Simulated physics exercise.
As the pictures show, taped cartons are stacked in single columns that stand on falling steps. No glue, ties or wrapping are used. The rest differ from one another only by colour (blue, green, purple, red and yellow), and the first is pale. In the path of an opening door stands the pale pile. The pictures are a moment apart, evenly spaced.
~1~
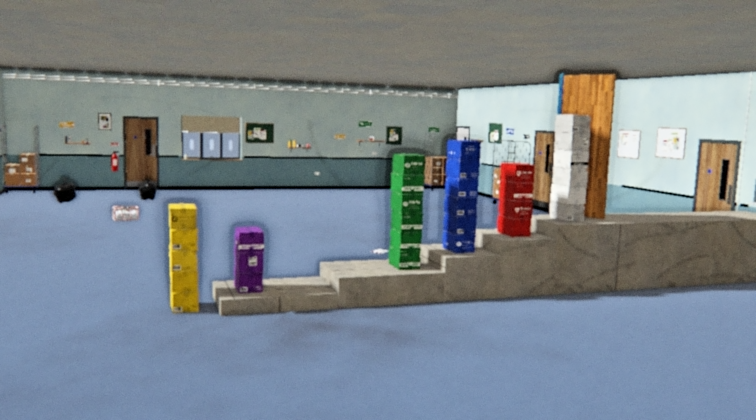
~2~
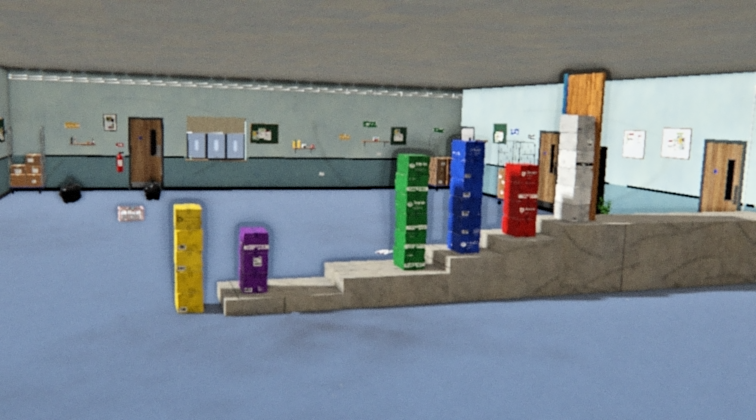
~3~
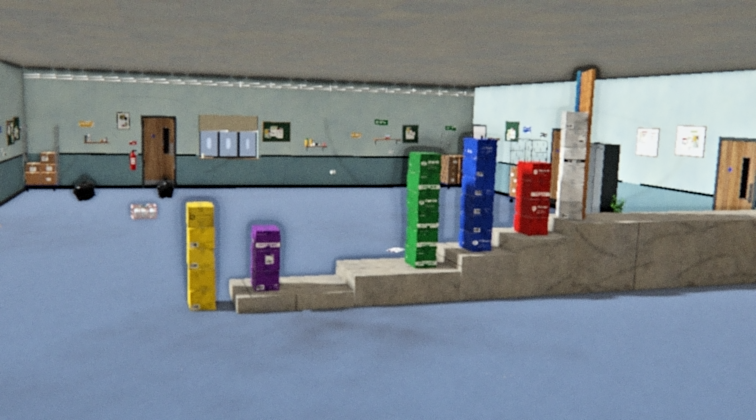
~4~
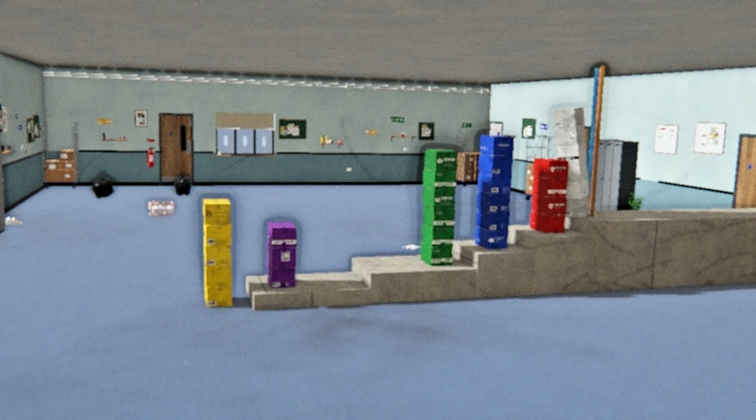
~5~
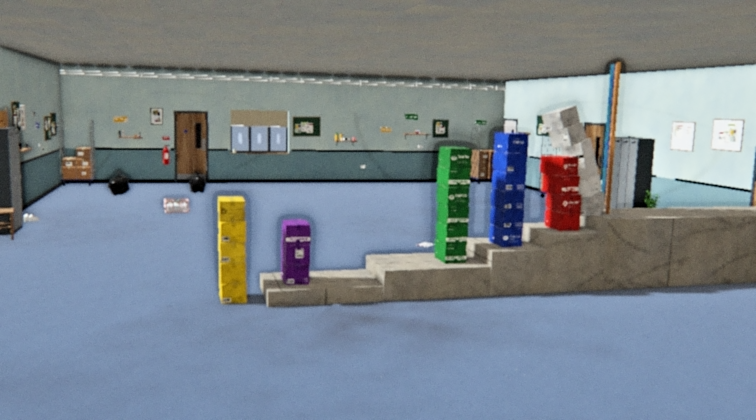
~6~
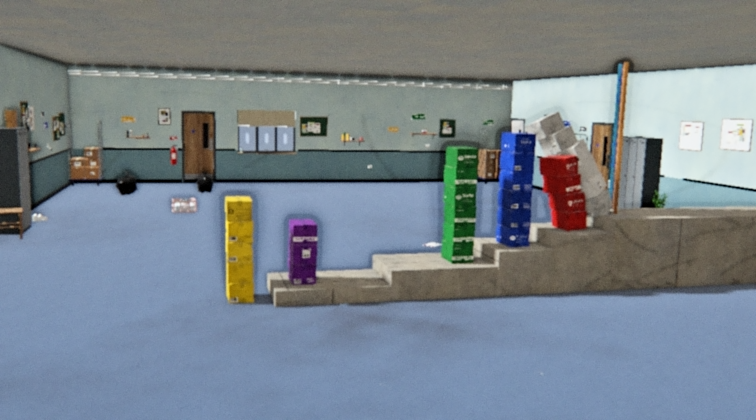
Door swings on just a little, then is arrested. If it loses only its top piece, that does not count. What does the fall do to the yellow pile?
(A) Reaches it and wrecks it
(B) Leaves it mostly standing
B.
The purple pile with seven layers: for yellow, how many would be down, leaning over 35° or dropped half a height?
For yellow, the count is 0.
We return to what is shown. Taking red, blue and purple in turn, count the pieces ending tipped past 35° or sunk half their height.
Pieces down at the end - red: 4, blue: 5, purple: 0.
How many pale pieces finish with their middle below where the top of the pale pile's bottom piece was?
Counting the pale pieces gives 6.
Just after the last frame, 6 of the pale pile down; none of the 5 yellow cartons down (4 of 24 in all colours); top yellow carton unmoved; top red carton tilted a little, half its height lower.
A moment on, 6 of the pale pile down; none of the 5 yellow cartons down (11 of 24 in all colours); top yellow carton unmoved; top green carton tilted well over, about its own height lower.
When it is over, 6 of the pale pile down; none of the 5 yellow cartons down (14 of 24 in all colours); top yellow carton unmoved; top blue carton upside down. In pixels of the last frame, middles, top yellow carton near (239, 209), top blue carton near (332, 248).
